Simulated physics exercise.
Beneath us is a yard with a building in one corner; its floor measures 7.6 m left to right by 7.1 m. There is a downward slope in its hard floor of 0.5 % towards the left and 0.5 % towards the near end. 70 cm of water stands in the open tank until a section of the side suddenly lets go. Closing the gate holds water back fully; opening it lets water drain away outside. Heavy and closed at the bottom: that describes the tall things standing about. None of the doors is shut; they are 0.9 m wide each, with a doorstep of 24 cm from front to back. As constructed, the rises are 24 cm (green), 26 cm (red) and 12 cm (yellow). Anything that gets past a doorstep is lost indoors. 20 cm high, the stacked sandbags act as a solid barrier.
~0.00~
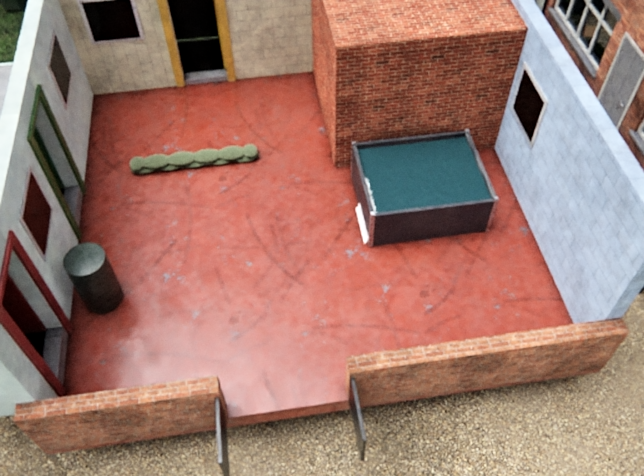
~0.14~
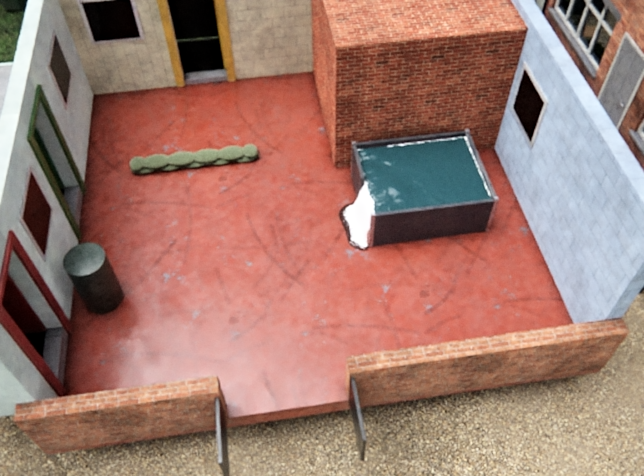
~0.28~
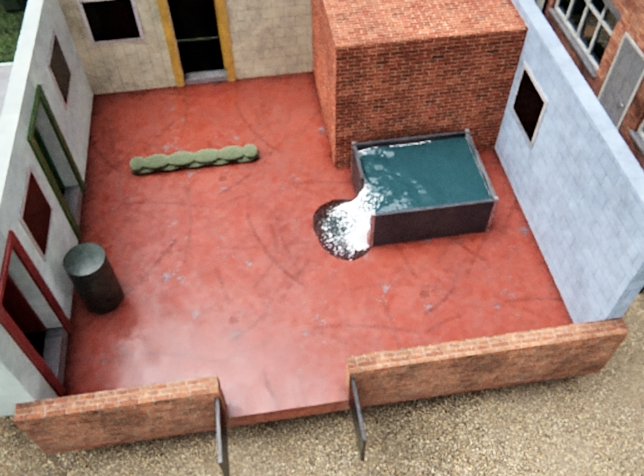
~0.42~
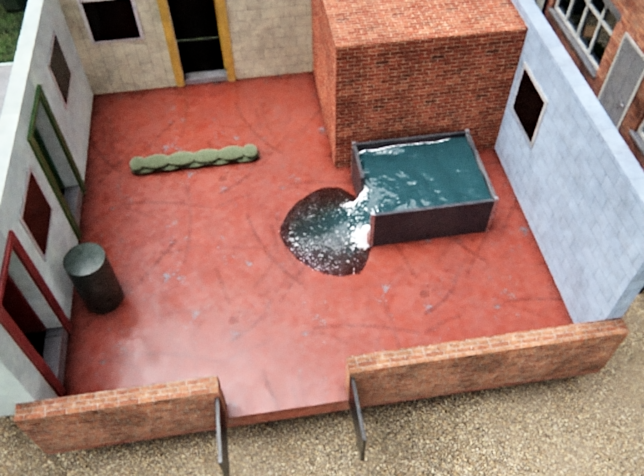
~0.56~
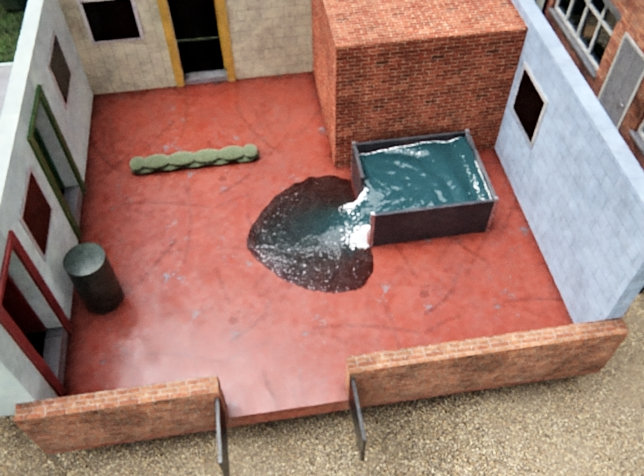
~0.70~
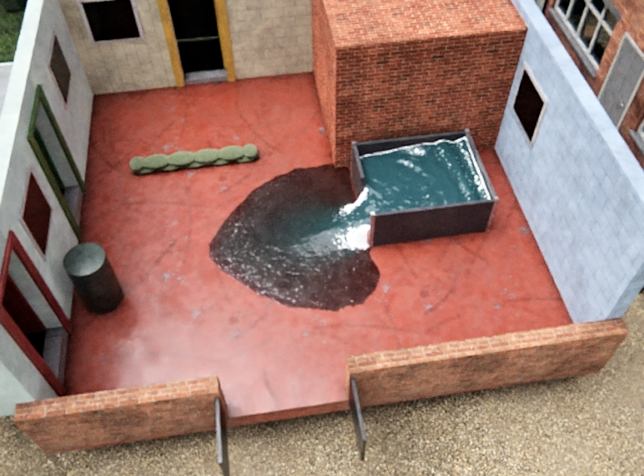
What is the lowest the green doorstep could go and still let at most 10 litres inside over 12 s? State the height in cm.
About 16 cm.
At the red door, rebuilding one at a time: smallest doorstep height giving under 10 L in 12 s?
For the red door, about 17 cm.
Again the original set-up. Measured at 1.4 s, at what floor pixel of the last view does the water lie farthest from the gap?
(86, 284).
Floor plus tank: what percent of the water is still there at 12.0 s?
About 84 in every hundred.
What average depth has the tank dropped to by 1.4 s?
On average, around 47 cm.
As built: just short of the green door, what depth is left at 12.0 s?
Some 6.0 centimetres.
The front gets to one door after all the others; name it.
That would be the yellow door, last of all.
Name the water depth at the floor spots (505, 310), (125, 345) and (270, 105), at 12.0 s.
Close to 1, 6 and 4 cm deep.
After 1.4 s water covers 30 % of the floor, deepest (36 cm) near (358, 231); it has not reached the green door.
After 3.0 s water covers 45 % of the floor, deepest (28 cm) near (61, 414); 20 cm at the green door, 0 litres in over its 24 cm doorstep.
After 12.0 s water covers 80 % of the floor, deepest (9 cm) near (60, 426); 6 cm at the green door, 0 litres in over its 24 cm doorstep.
At the green door as built, the water arrived by 1.9 s and peaked near 21 cm at 2.8 s.
With a doorstep of 14.5 cm, 17 litres would have come in within the 12 s; with 20 cm, 2 litres. So under 10 litres takes about 16 cm.
